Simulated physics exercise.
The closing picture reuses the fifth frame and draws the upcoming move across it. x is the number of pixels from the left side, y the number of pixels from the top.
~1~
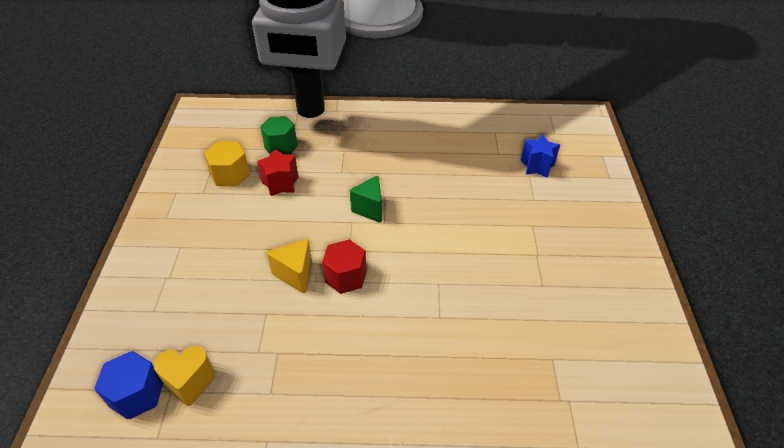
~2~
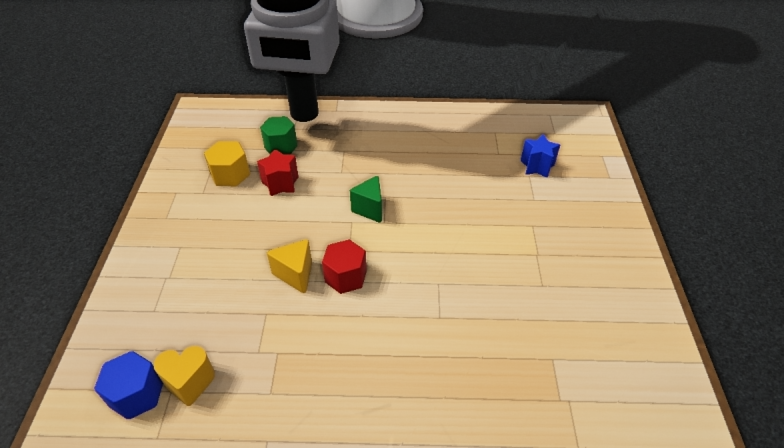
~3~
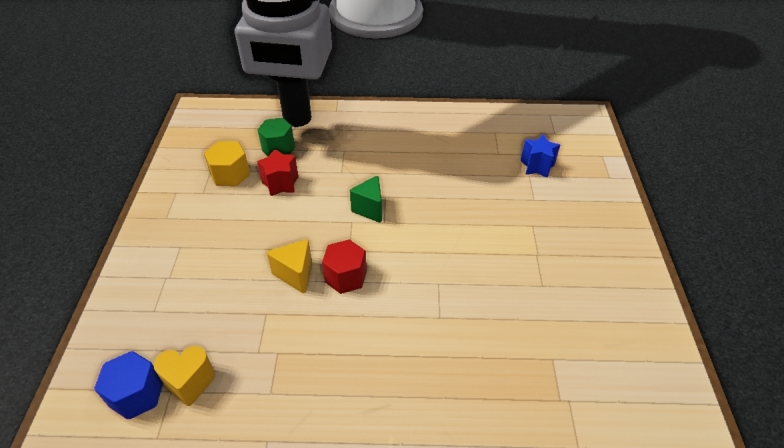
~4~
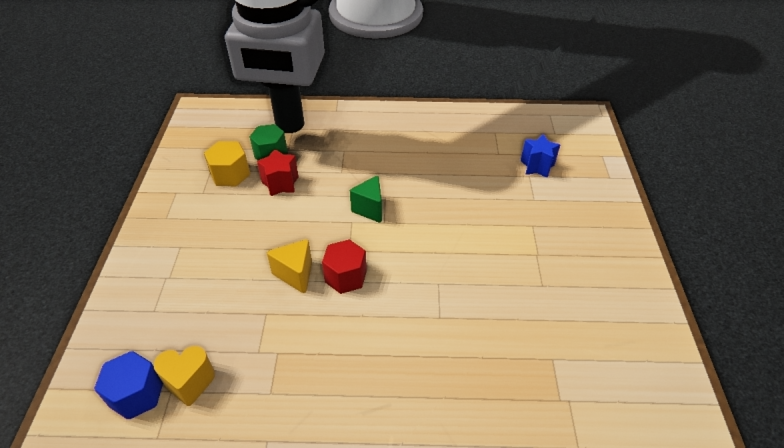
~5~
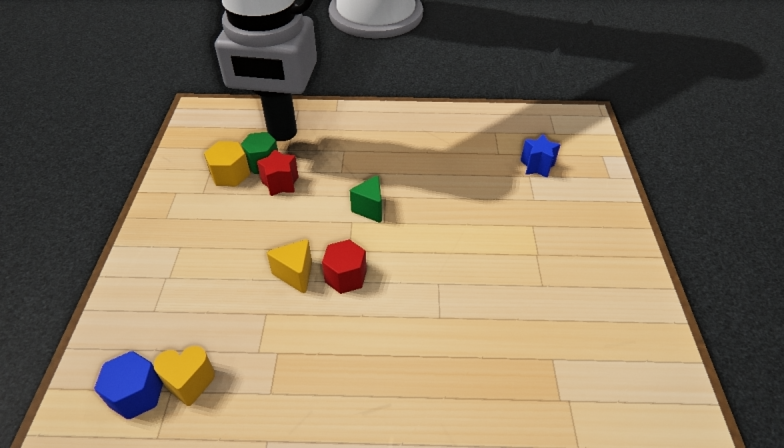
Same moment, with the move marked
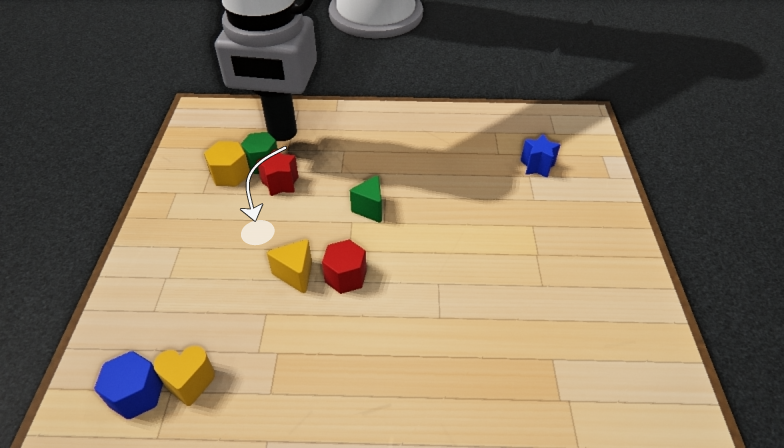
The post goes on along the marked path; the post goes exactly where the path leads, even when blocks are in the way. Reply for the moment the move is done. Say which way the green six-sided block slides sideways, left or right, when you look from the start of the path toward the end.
Moves right.
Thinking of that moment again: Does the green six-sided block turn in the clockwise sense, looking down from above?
Yes - that is the case.
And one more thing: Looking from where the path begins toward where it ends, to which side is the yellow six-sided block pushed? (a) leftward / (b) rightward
b (rightward)
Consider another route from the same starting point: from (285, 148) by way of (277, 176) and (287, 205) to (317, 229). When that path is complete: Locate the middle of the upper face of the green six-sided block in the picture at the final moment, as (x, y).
Around (239, 170).
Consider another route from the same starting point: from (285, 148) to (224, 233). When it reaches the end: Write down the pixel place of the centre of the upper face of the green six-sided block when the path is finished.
Most likely (196, 192).
Path on the board, from (285, 148) over (253, 169) and (250, 200) to (258, 232).
The first path, step by step. One third of the way, post (249, 155); yellow six-sided block (184, 173); green six-sided block (220, 164).
Two thirds of the way, post (246, 185); yellow six-sided block (172, 179), turned 25° clockwise; green six-sided block (209, 185), turned 60° clockwise; red star-shaped block (278, 168), turned 50° anticlockwise.
At the end, post (254, 217); yellow six-sided block (172, 179), turned 25° clockwise; green six-sided block (209, 185), turned 60° clockwise; red star-shaped block (278, 168), turned 50° anticlockwise; yellow triangular block in place.
